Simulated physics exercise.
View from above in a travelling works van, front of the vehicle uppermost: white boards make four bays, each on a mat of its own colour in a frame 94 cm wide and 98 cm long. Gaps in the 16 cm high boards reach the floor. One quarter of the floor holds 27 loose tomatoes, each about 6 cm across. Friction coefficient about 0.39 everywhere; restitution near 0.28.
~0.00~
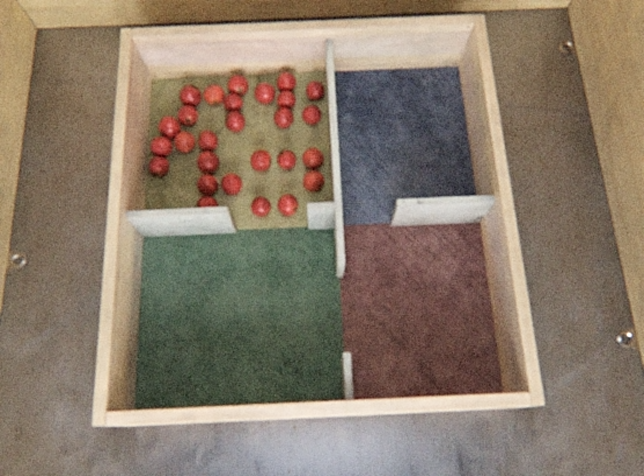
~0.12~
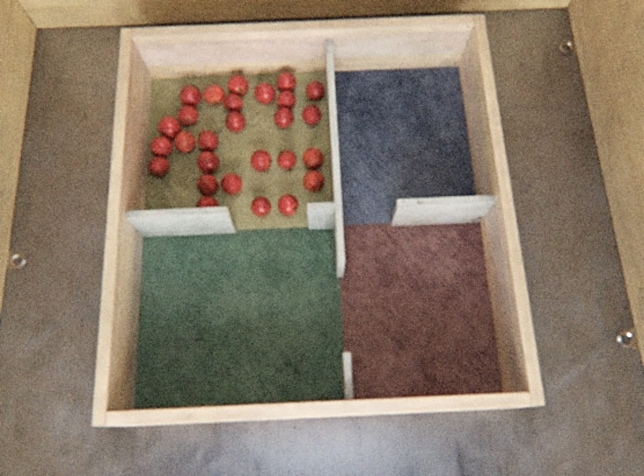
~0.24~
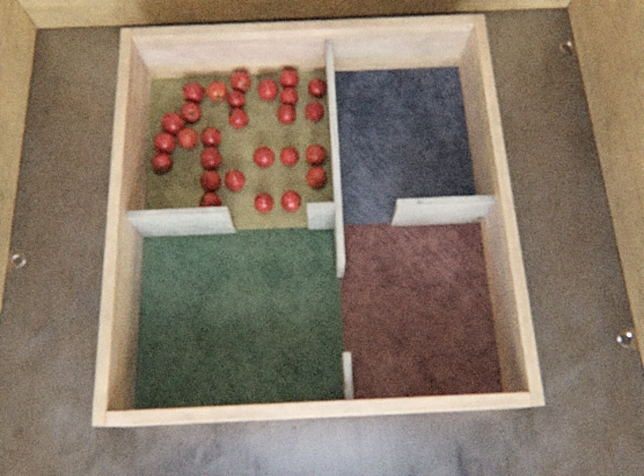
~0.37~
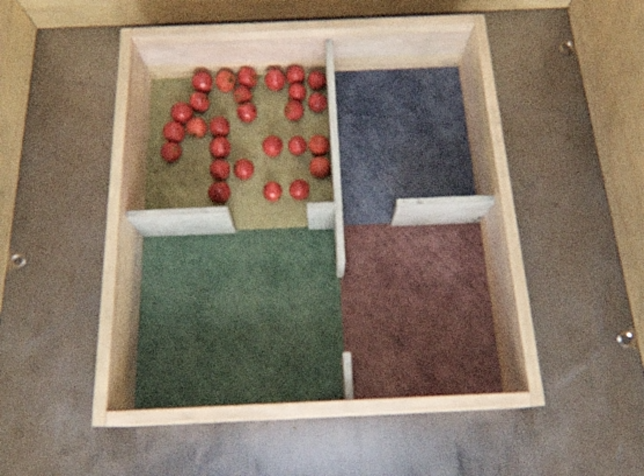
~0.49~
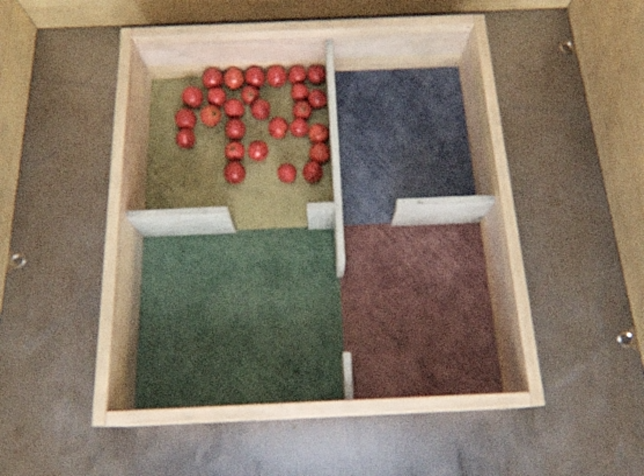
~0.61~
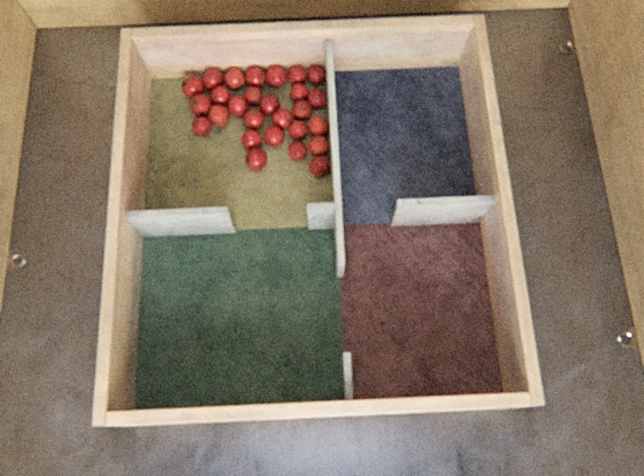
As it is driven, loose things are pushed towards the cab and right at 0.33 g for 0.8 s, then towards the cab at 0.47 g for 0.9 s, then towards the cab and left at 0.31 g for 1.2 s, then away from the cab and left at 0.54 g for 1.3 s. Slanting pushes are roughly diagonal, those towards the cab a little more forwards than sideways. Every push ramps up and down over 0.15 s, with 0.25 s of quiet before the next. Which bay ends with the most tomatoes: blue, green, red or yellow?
The largest share ends in the yellow bay.
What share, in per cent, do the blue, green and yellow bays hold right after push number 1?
By then: Blue 0, green 0, yellow 100 per cent.
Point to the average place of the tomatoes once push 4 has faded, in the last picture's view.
Around (184, 213).
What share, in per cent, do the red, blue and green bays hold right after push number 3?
By then: Red 0, blue 0, green 0 per cent.
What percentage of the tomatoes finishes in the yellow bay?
Some 80 per cent of them.
After push 1 (1.04 s), 27 in the yellow bay.
After push 2 (2.19 s), 27 in the yellow bay.
After push 3 (3.64 s), 27 in the yellow bay.
After push 4 (5.19 s), 6 in the green bay and 21 in the yellow bay.
Final count (at 5.84 s), 6 in the green bay and 21 in the yellow bay.
